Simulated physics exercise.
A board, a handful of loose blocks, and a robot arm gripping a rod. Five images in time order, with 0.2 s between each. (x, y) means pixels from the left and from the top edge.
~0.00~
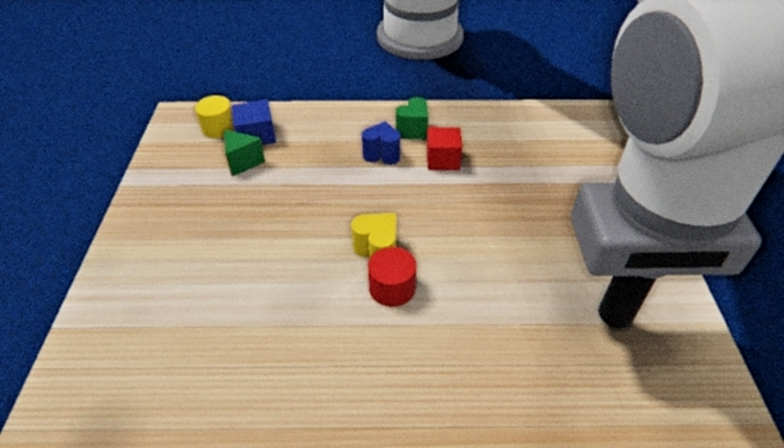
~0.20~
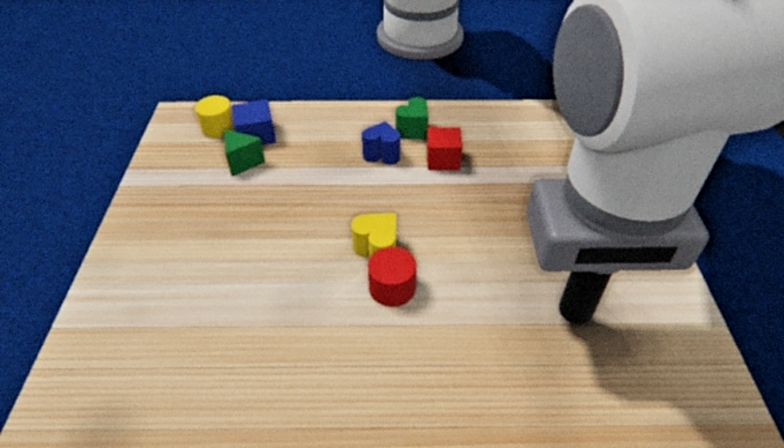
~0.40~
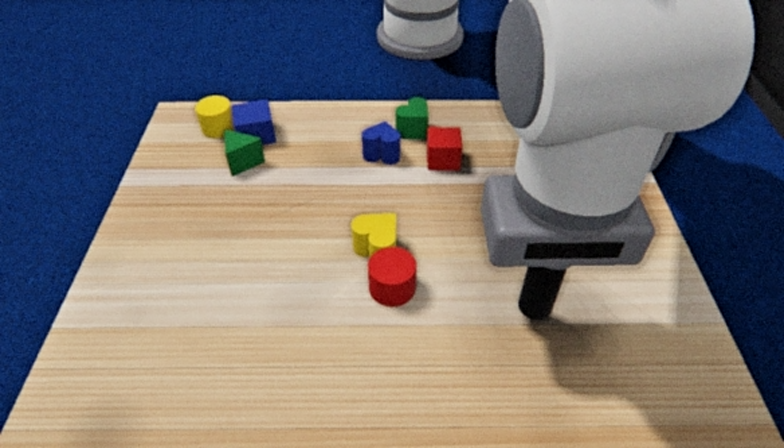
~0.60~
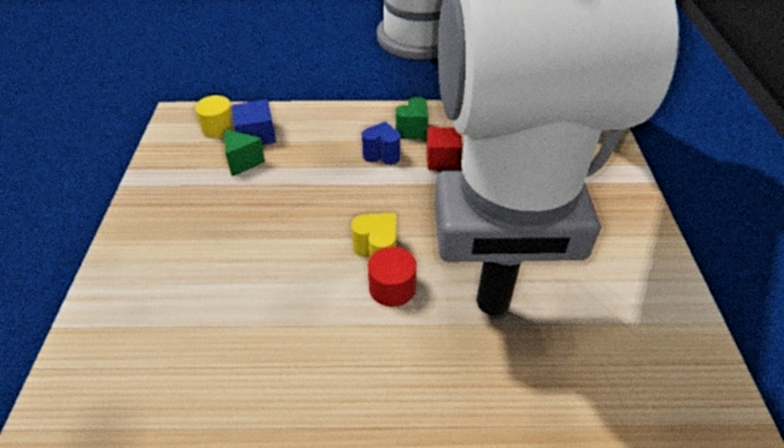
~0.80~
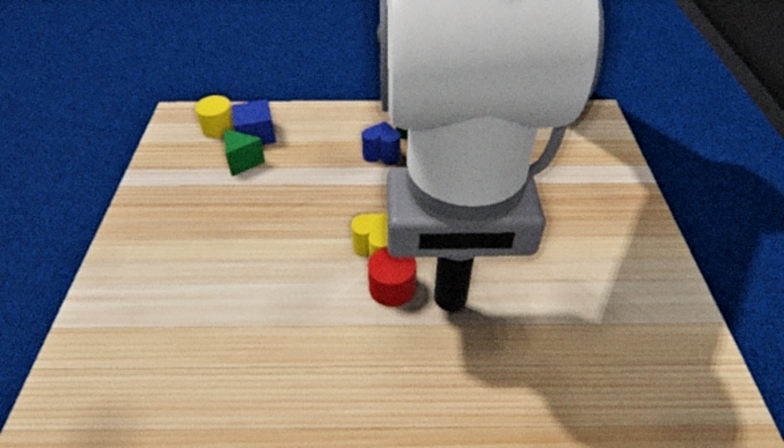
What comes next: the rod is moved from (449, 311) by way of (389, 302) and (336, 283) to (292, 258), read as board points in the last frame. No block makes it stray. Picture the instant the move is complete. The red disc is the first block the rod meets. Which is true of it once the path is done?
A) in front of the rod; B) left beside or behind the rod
B.
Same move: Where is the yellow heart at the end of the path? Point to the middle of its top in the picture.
Its top middle will sit at (369, 208).
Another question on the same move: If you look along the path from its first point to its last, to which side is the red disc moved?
It shifts rightward.
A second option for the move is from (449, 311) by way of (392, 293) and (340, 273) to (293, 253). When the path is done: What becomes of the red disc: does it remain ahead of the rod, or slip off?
Ahead of the rod.
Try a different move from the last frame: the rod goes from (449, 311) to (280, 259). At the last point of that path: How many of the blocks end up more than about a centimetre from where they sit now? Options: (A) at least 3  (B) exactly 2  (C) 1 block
I'll go with B - exactly 2.
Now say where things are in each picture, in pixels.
In the first picture, lower end of the rod at (615, 316), tops of blocks, yellow heart at (377, 227), red disc at (392, 265).
In the second picture, rod at (575, 312), blocks as before.
In the third picture, rod at (534, 308), blocks as before.
In the fourth picture, rod at (493, 304), blocks as before.
In the fifth picture, rod at (450, 299), yellow heart at (377, 227), red disc at (392, 265).
On the path given first. One third of the way, rod at (388, 290); yellow heart at (370, 216), turned 25° clockwise; red disc at (362, 253).
Two thirds of the way, rod at (334, 272); yellow heart at (369, 208), turned 60° clockwise; red disc at (329, 230).
At the end, rod at (290, 246); yellow heart at (369, 208), turned 60° clockwise; red disc at (318, 214).
